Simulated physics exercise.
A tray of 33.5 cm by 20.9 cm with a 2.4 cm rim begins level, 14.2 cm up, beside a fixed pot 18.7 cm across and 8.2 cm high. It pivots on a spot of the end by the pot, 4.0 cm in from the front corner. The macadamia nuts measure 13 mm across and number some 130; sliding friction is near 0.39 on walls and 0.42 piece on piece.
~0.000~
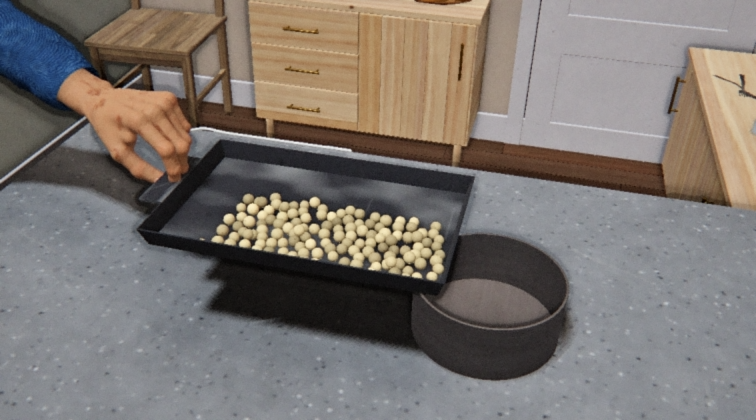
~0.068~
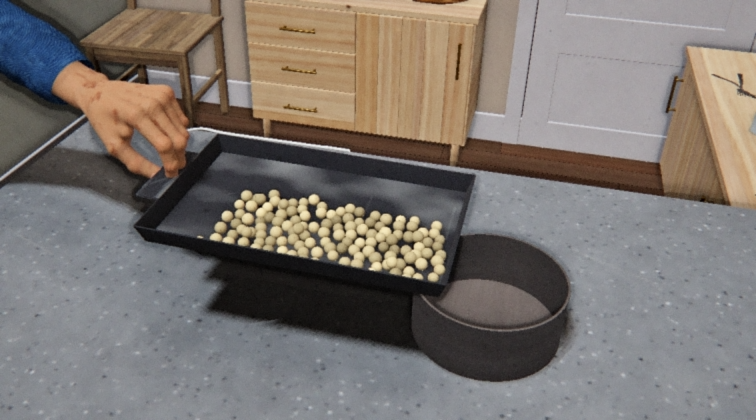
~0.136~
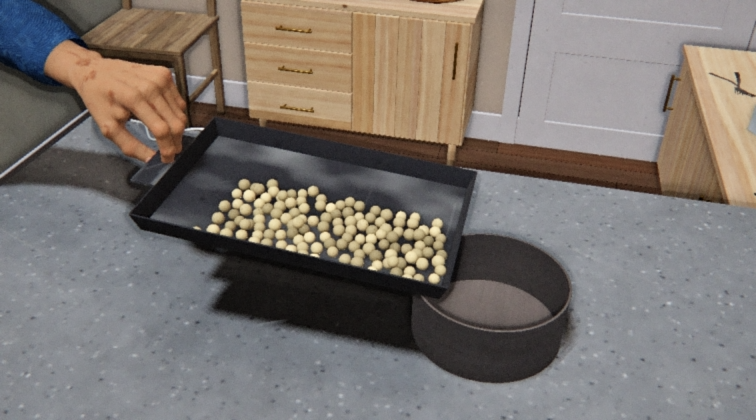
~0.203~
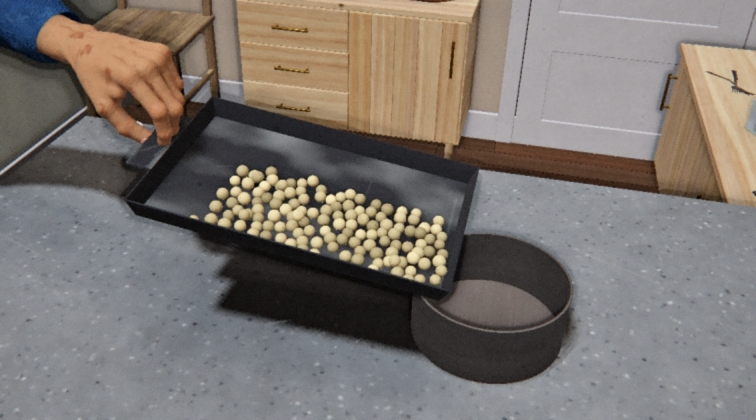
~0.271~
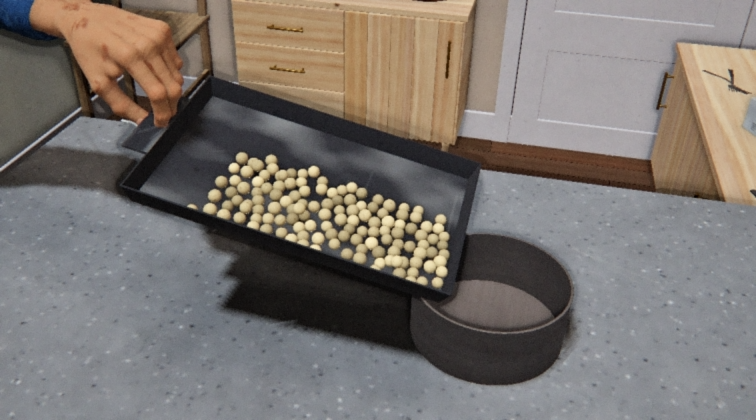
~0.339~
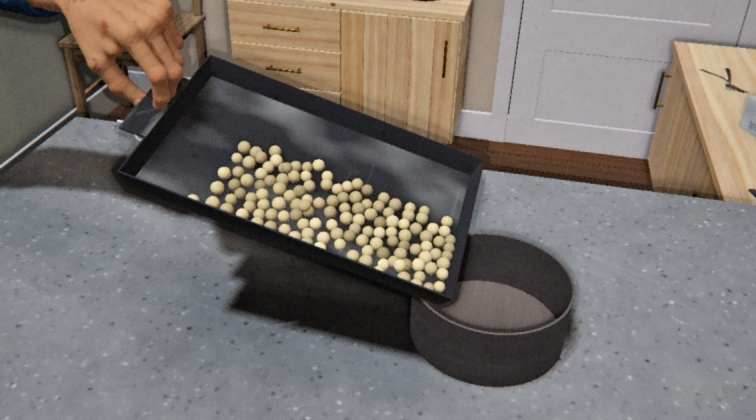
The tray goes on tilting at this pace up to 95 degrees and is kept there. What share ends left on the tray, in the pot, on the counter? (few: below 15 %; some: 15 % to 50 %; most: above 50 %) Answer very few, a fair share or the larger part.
Tray: Very few, pot: Very few, counter: The larger part.
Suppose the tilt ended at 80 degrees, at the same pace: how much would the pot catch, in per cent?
It would be near 5 per cent.
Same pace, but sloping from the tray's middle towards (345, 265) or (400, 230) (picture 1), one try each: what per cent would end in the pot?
About 0 and 80 per cent.
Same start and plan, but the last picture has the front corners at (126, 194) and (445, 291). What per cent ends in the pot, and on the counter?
Pot 0, counter 100.
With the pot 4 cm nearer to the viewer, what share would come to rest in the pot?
Then about 45 per cent.
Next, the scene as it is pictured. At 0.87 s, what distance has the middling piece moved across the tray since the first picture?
Roughly 4 cm.
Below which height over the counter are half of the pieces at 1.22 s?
Roughly 14 cm.
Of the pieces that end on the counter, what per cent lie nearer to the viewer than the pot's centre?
Some 100 per cent.
After 0.87 s, tilt 55 degrees; the tray holds 100 %, the pot 0 %.
After 1.22 s, tilt 79 degrees; the tray holds 65 %, the pot 0 %.
After 1.67 s, tilt 95 degrees; the tray holds 0 %, the pot 10 %.
In the end, at 2.6 s, tray 0 %, pot 10 %, counter 90 %.
